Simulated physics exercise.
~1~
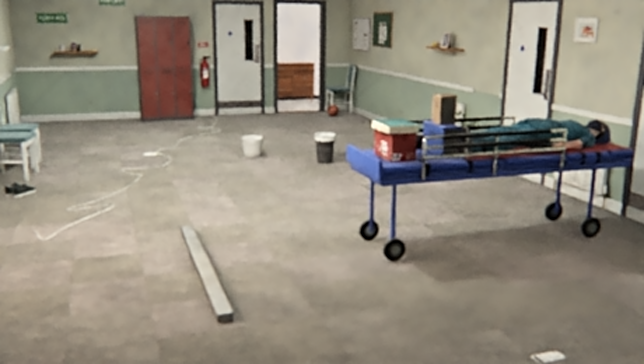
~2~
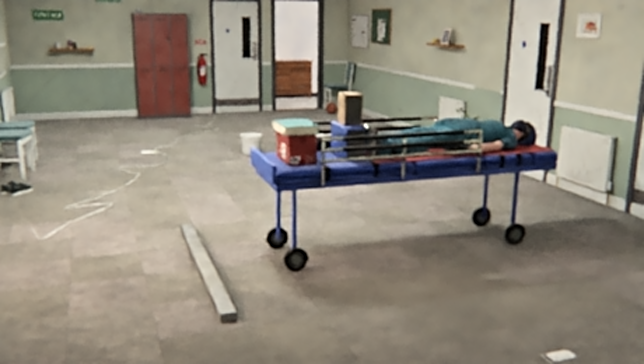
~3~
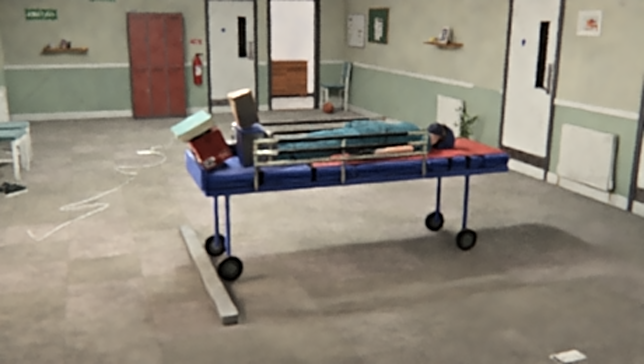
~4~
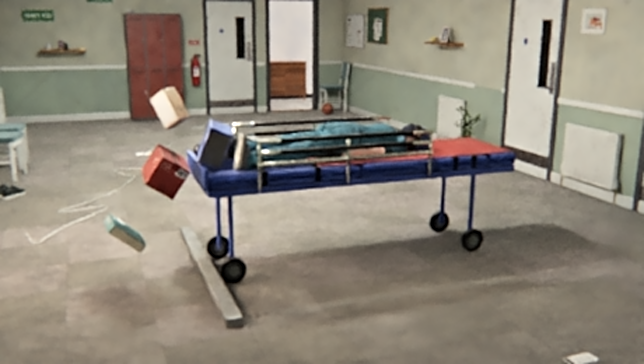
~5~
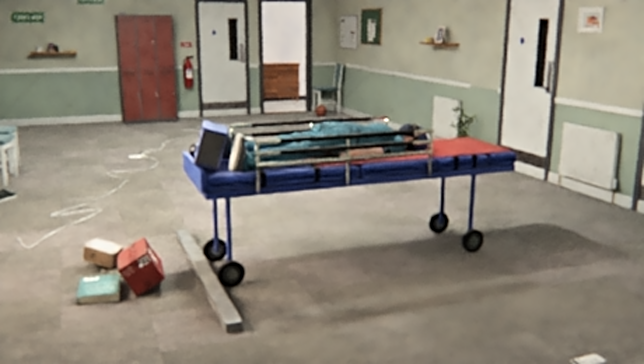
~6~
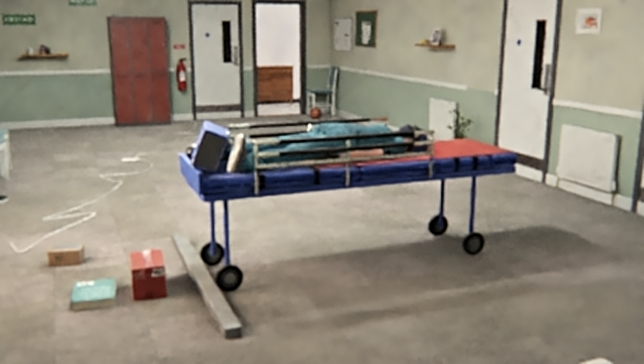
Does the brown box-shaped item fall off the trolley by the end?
Yes, it tips over the left end as the trolley stops at the sill, and it finishes on the floor with the red and teal items.
